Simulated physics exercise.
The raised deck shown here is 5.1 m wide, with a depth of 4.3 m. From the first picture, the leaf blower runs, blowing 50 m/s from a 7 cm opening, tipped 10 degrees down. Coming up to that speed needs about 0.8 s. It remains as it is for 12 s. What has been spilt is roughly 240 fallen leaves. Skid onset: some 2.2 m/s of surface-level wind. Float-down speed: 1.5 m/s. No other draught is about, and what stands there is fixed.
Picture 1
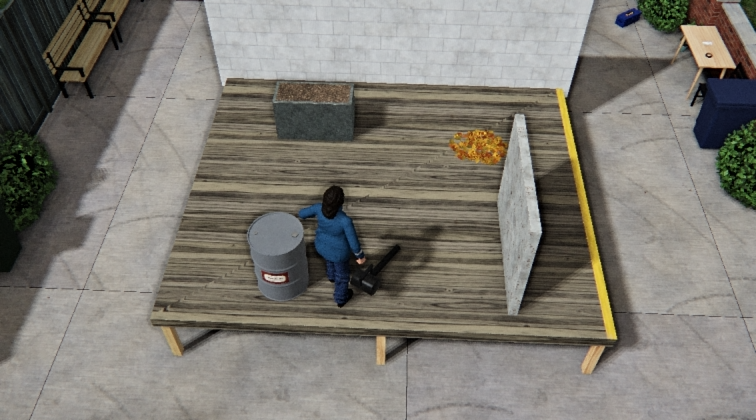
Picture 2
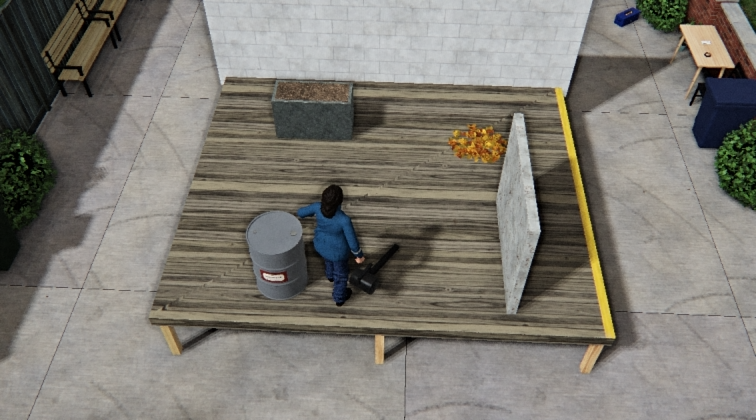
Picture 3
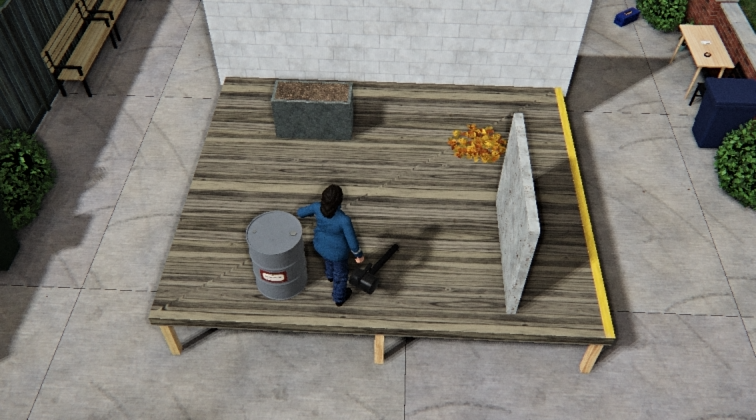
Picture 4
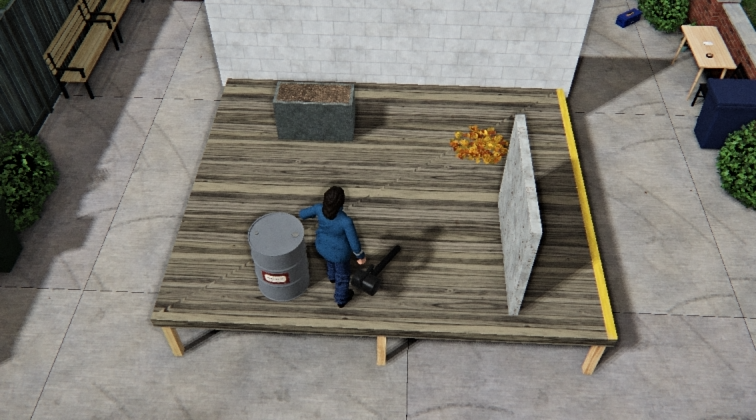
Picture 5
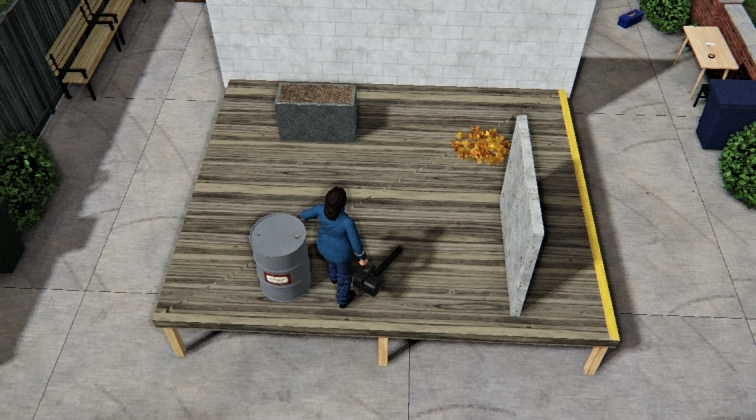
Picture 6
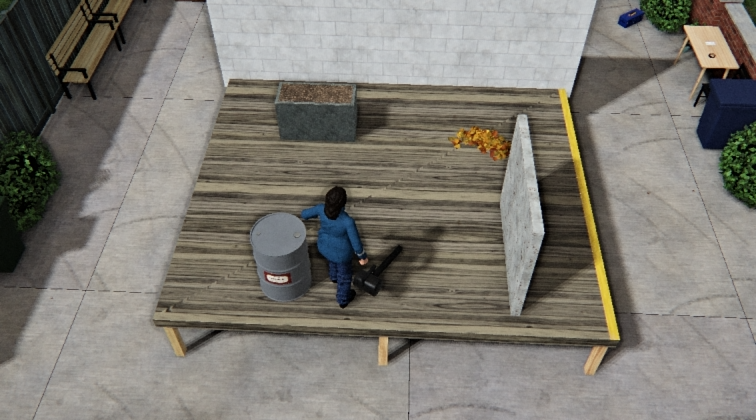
On a raised wooden deck against a pale block wall, a person in blue stands beside a grey drum, holding a leaf blower low, while a heap of orange leaves lies still near an upright grey screen. Late in the clip, the heap loosens and some leaves shift rightward, behind the screen's far end.
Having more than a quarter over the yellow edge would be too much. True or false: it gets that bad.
True.
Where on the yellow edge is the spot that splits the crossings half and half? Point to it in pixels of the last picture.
Median crossing point, approx. (570, 109).
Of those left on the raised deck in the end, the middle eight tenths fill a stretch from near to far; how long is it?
The middle bunch covers about 0.0 m from near to far.
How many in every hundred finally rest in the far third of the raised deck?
Around 20 per cent.
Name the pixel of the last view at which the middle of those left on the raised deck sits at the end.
The middle is around pixel (482, 86).
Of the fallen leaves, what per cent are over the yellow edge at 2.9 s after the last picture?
It comes to around 70 %.
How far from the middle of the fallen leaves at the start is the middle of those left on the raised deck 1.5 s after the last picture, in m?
My estimate is about 1.4 m.
Then, 1.5 s after the last picture the count stands so, 52 % are over the yellow edge; the middle of those still in play is near (507, 87).
Then, 2.9 s after the last picture the count stands so, 67 % are over the yellow edge; the middle of those still in play is near (499, 86).
Then, 5.7 s after the last picture the count stands so, 74 % are over the yellow edge; the middle of those still in play is near (492, 86).
Then, 11.1 s after the last picture, at the end, 80 % are over the yellow edge; the middle of those still in play is near (482, 86).
